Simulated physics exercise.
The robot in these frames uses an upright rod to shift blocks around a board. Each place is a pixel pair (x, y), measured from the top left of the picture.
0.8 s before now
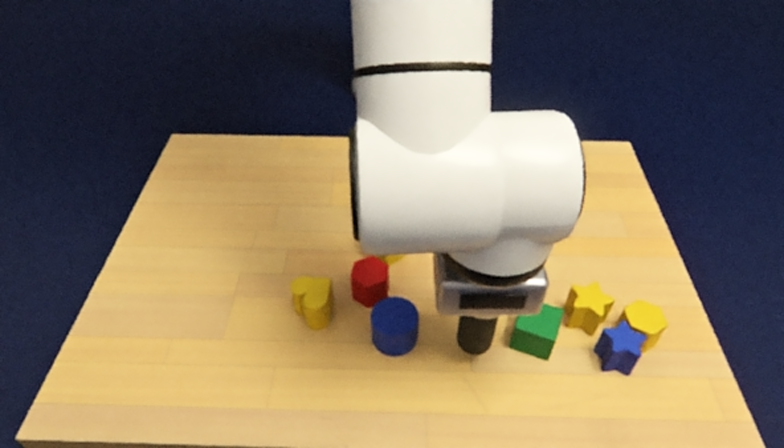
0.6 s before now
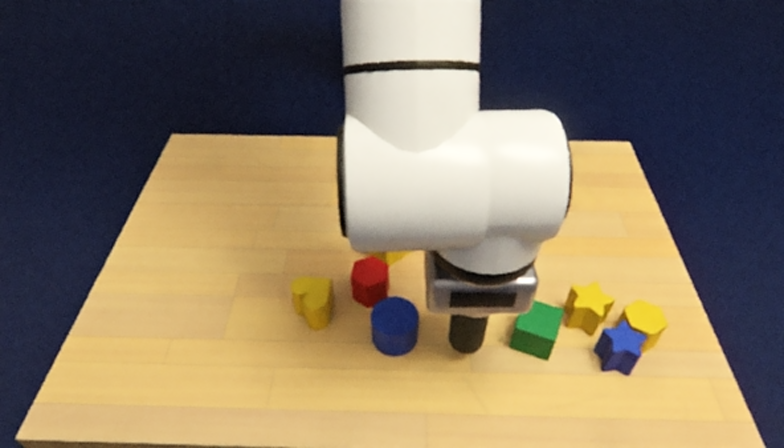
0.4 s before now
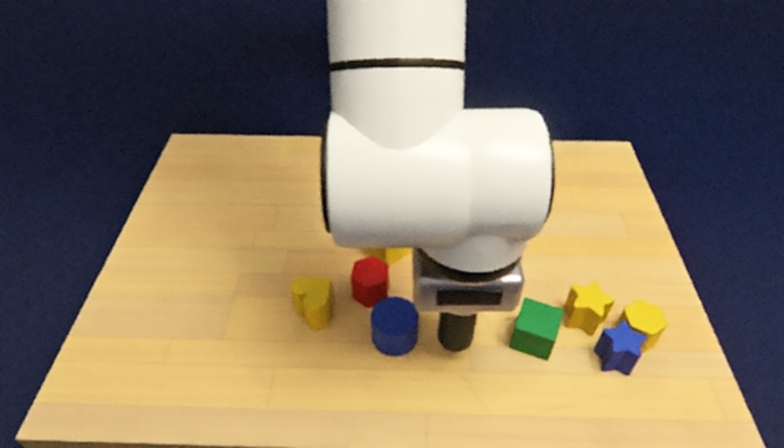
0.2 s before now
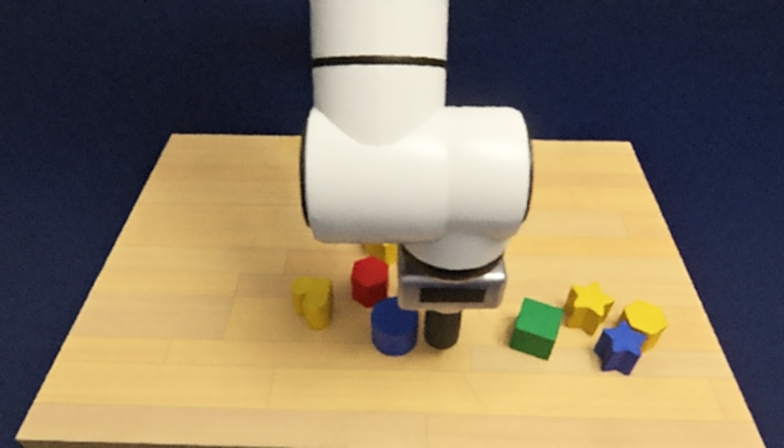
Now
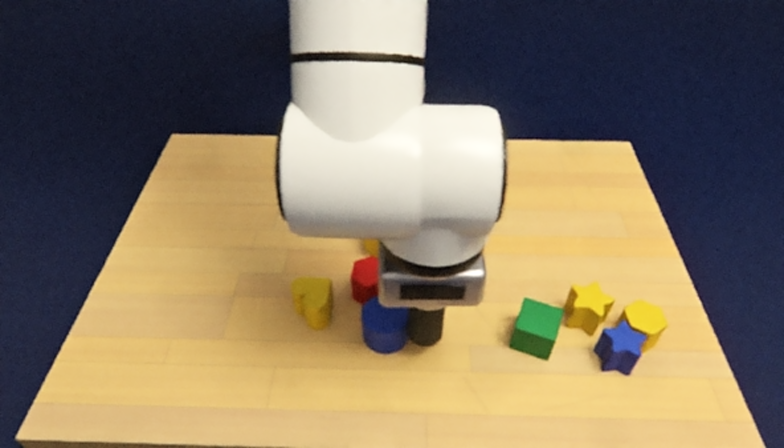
In this clip, a white robot arm holding a dark upright rod moves left across a wooden board of coloured blocks, away from a green block, then nudges the blue disc slightly left, near a red hexagonal block.
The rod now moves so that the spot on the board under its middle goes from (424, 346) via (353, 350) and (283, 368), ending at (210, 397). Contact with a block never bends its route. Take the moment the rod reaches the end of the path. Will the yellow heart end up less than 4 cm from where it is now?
In short: Yes.
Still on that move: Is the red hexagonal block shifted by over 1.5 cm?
Going by the path, no.
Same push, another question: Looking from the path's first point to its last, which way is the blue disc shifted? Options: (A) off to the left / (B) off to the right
B.
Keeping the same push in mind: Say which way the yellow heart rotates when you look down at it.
My answer: Clockwise.
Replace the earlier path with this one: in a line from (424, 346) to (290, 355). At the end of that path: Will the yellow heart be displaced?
Final answer: Yes.
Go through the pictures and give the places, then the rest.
Rod's lower end at (474, 341); yellow heart at (312, 290); red hexagonal block at (370, 271); blue disc at (395, 315), in the first frame.
Rod at (466, 340); blocks still, in the second frame.
Rod at (455, 338); blocks still, in the third frame.
Rod at (441, 336); blocks still, in the fourth frame.
Rod at (425, 333); yellow heart at (312, 290); red hexagonal block at (370, 271); blue disc at (385, 313), in the fifth frame.
On the path given first. One third of the way, rod at (351, 338); yellow heart at (297, 283), turned 20° clockwise; blue disc at (329, 300).
Two thirds of the way, rod at (280, 356); yellow heart at (290, 278), turned 25° clockwise; blue disc at (318, 299).
At the end, rod at (204, 386); yellow heart at (290, 278), turned 25° clockwise; red hexagonal block still; blue disc at (318, 299).
